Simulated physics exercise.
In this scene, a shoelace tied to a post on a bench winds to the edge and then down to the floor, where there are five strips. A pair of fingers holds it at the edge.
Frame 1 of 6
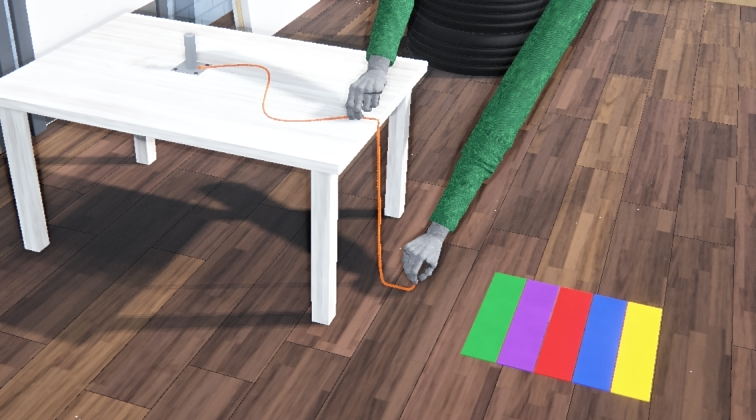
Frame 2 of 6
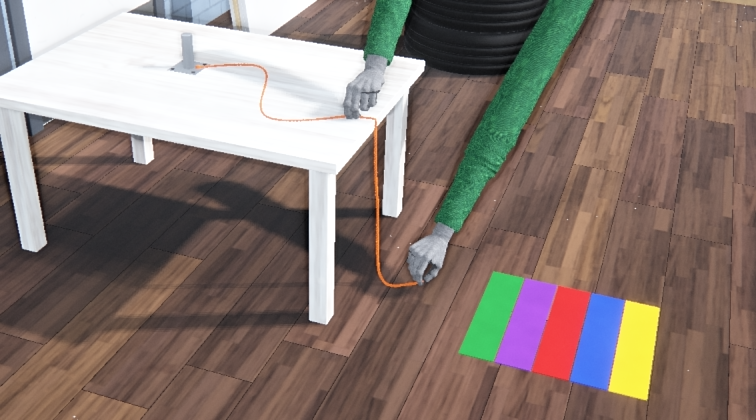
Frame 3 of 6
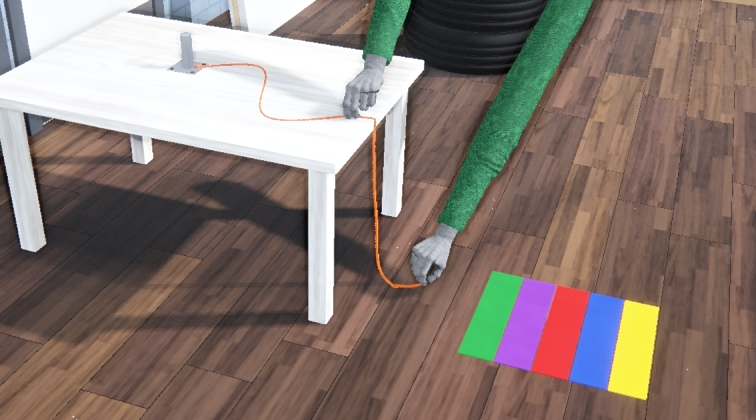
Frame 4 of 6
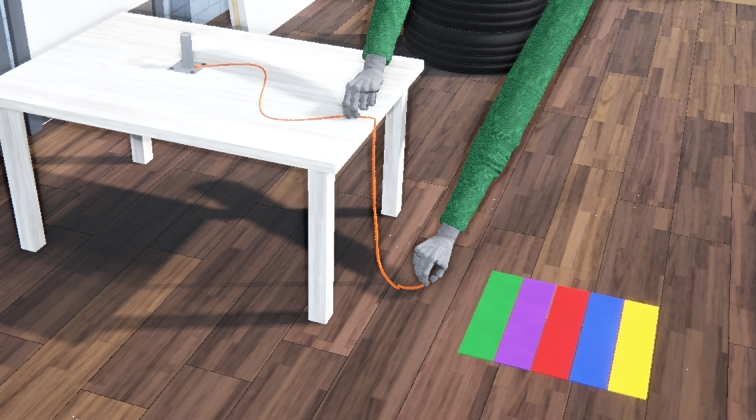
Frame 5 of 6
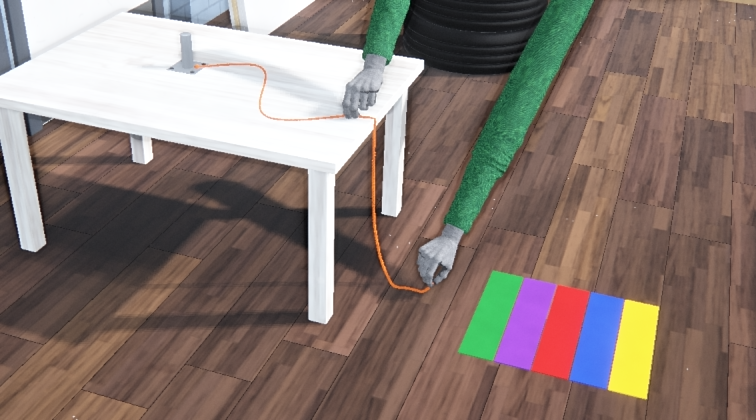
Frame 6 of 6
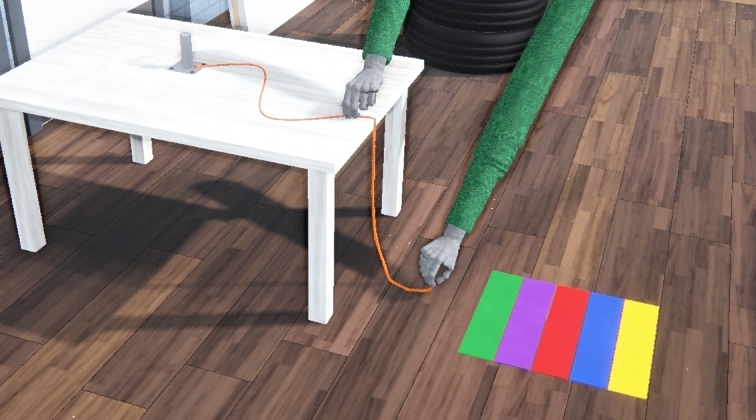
On a wooden floor beside a white table, one gray hand holds an orange shoelace at the table's edge while another, lower hand moves its end slightly right, toward five colored strips, and the hanging section curves a little.
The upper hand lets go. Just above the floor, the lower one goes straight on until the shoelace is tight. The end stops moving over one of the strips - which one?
The yellow strip.
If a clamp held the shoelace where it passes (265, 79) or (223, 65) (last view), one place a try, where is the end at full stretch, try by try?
In order, the pixels are (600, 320) and (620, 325).
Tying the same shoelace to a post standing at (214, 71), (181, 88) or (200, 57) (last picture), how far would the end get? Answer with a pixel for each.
About (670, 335), (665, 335) and (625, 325).
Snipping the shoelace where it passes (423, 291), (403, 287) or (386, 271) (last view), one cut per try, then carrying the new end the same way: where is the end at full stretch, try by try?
About (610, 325), (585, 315) and (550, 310).
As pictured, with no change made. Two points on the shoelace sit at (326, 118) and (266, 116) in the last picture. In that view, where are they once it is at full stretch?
To (406, 144) for the first and to (354, 113) for the second.
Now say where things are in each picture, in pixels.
End (418, 280); green (484, 342); purple (520, 351); red (557, 360); blue (595, 369); yellow (633, 378), in the first picture.
End (423, 281); shoelace through (234, 65) (265, 87) (279, 120) (365, 118) (377, 189) (378, 263), in the second picture.
End (426, 282), in the third picture.
End (428, 282); shoelace through (233, 65) (264, 86) (278, 120) (364, 117) (374, 188) (379, 263), in the fourth picture.
End (433, 283), in the fifth picture.
End (435, 284); shoelace through (233, 64) (264, 86) (278, 120) (364, 117) (373, 188) (383, 262), in the sixth picture.
Soon after, end near (567, 314); over red.
Then, end near (609, 323); over blue.
At full stretch, end near (635, 329); over yellow. It gets as far as the yellow strip.
